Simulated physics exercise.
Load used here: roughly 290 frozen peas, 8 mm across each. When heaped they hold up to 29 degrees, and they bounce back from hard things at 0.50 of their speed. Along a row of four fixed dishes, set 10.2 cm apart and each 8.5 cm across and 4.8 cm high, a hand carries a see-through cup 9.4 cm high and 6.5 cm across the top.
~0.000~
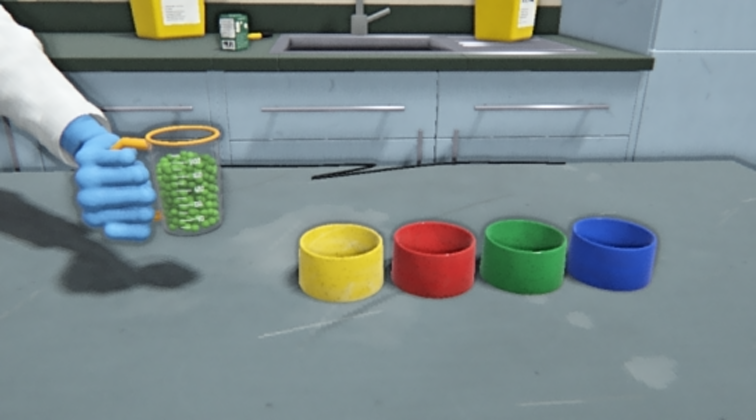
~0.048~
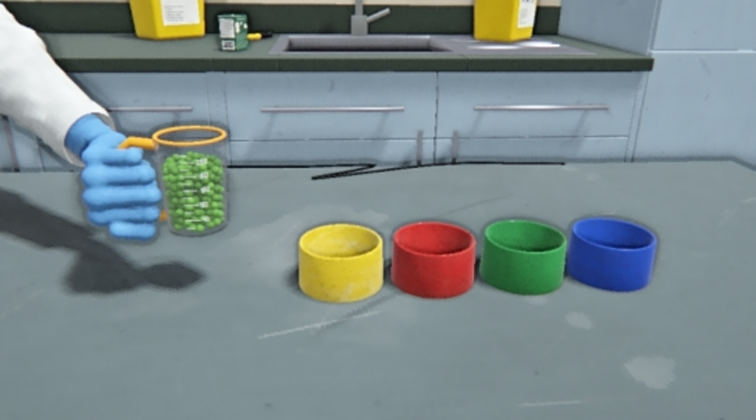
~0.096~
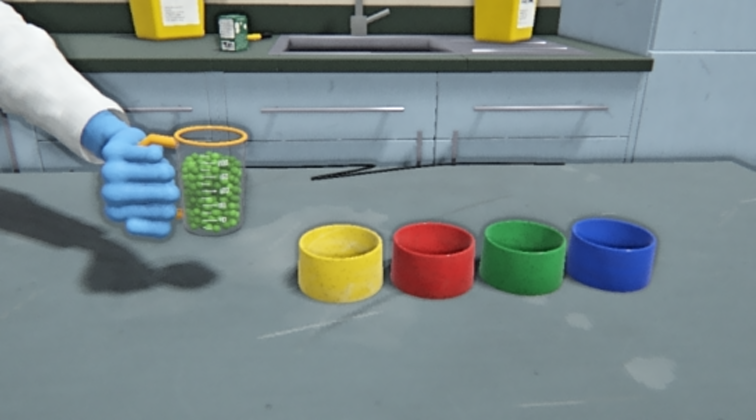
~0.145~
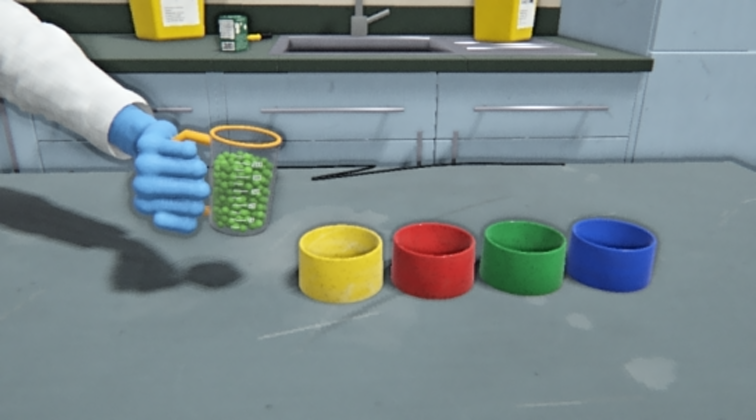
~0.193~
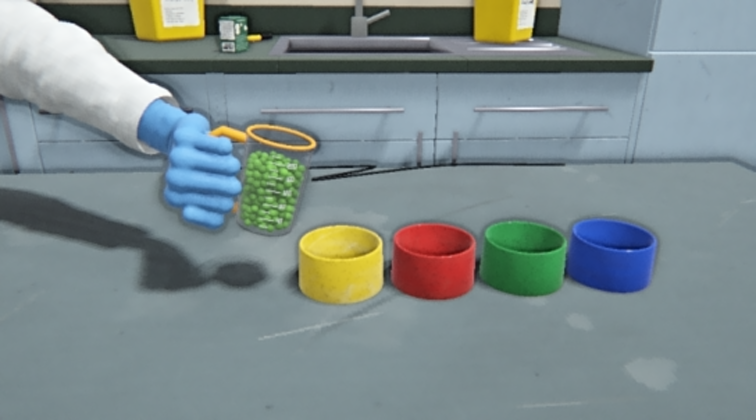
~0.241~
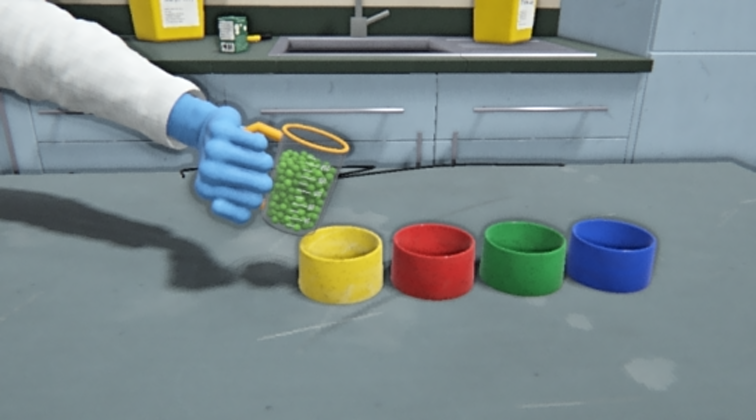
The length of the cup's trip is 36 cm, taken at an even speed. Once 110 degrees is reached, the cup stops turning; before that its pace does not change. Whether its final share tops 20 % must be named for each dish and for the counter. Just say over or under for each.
Result: Red dish: Ends up with a fifth or less. Blue dish: Ends up with more than a fifth. Green dish: Ends up with a fifth or less. Yellow dish: Ends up with a fifth or less. Counter: Ends up with more than a fifth.
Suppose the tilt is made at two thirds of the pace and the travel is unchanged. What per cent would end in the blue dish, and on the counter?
In that case the blue dish gets 60 while the counter gets 40.
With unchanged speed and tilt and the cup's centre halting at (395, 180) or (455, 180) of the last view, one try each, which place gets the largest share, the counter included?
First try: Red; second try: Green.
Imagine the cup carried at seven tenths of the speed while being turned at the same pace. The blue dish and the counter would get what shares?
Blue 70, counter 30.
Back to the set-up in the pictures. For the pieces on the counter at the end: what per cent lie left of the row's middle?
Roughly 0 per cent of them.
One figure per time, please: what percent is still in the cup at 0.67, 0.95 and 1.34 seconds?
In order, near 100 %, 95 % and 50 %.
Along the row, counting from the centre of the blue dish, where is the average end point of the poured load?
Near 2 cm, shifted toward decreasing x.
After 0.67 s, tilt 63 degrees; cup holds 100 %.
Then, at 0.95 s, tilt 91 degrees; cup holds 95 %, blue 5 %.
After 1.34 s, tilt 110 degrees; cup holds 50 %, blue 30 %.
By 2.4 s all is still; red 0 %, blue 65 %, green 0 %, yellow 0 %, counter 35 %.
